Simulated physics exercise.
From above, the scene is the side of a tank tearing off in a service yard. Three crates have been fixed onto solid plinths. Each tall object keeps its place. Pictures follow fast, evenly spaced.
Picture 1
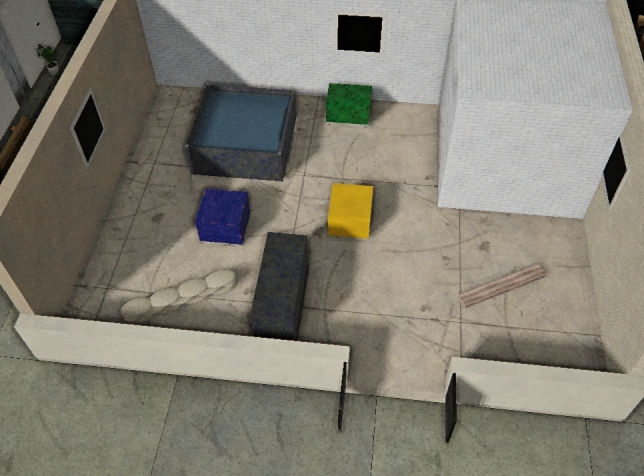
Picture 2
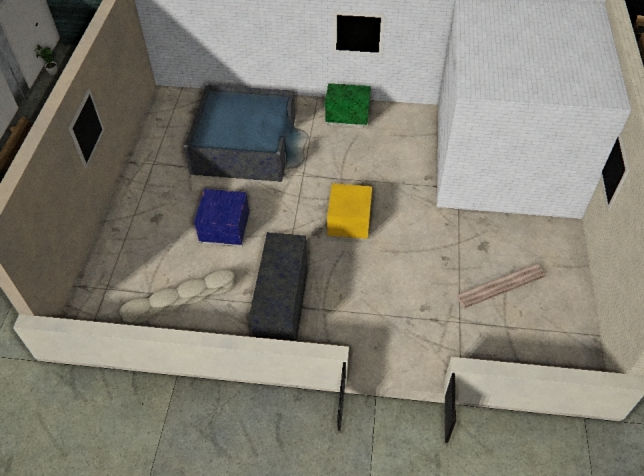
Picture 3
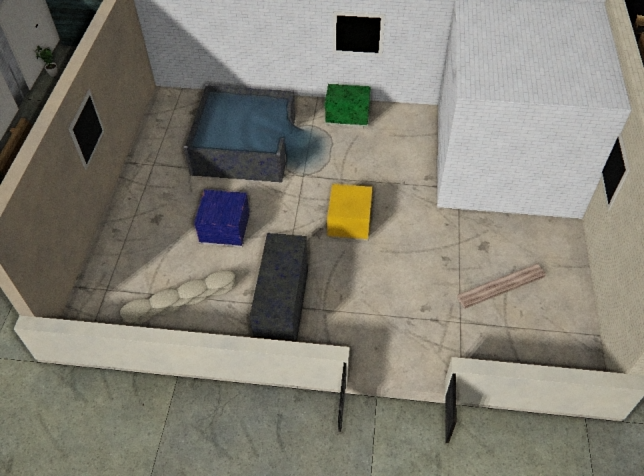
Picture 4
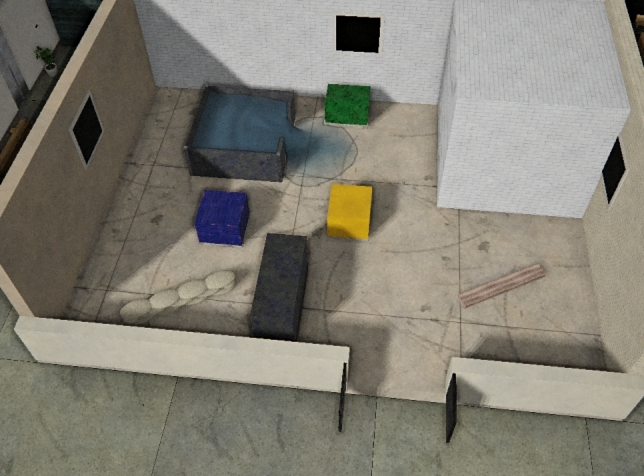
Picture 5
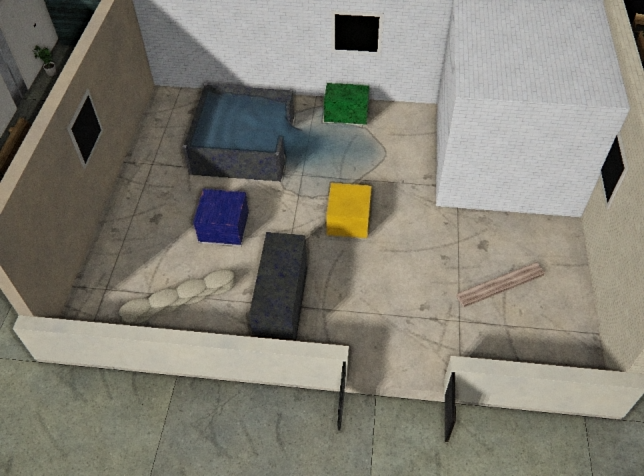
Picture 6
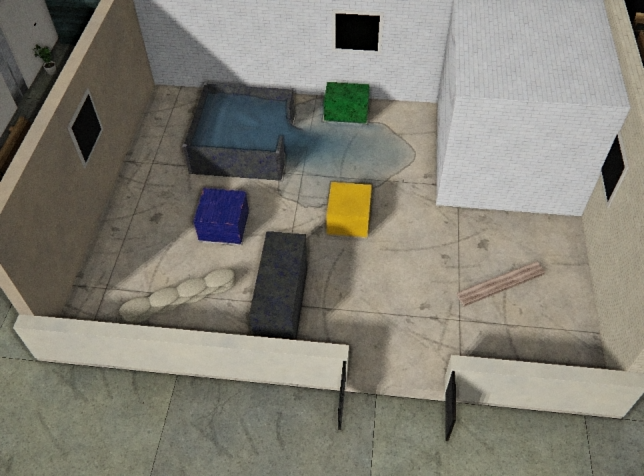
A walled service yard with a pale, scuffed tiled floor is seen from high above, looking down past a low front wall with an opening. A dark open tank of blue water stands at the back left, near green, blue and yellow blocks, a long dark block, pale sacks and reddish planks. Water pours from the tank's right side and spreads rightward across the floor between the green and yellow blocks.
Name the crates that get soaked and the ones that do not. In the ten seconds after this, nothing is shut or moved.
The blue crate is spared; the yellow crate is hit; the green crate is hit.
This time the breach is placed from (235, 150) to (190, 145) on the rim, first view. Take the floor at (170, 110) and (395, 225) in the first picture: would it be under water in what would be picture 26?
In turn: Not flooded, not flooded.
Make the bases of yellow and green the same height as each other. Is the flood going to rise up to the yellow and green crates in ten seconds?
Summary: Yellow crate is inundated, green crate is inundated.
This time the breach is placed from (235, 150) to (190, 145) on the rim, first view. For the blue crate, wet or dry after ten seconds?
The blue crate gets flooded.
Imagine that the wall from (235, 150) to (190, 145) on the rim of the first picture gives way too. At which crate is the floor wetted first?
The blue-painted one comes first.
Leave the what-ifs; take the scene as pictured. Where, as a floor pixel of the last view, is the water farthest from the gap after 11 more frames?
Approximate pixel: (505, 270).
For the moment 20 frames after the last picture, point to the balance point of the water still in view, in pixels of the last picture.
Near (332, 164).
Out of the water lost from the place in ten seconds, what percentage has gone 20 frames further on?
Something close to 0 percent by that point.
A moment on, water covers 15 % of the floor; the blue crate not reached, the yellow crate water round its plinth, the green crate water round its plinth.
Next, water covers 25 % of the floor; the blue crate not reached, the yellow crate water round its plinth, the green crate water round its plinth.
Then, water covers 40 % of the floor; the blue crate not reached, the yellow crate water round its plinth, the green crate water round its plinth.
Later, water covers 60 % of the floor; the blue crate water round its plinth, the yellow crate water round its plinth, the green crate water round its plinth.
In the end, water covers 85 % of the floor; the blue crate stayed above the water, the yellow crate was topped, the green crate was topped.
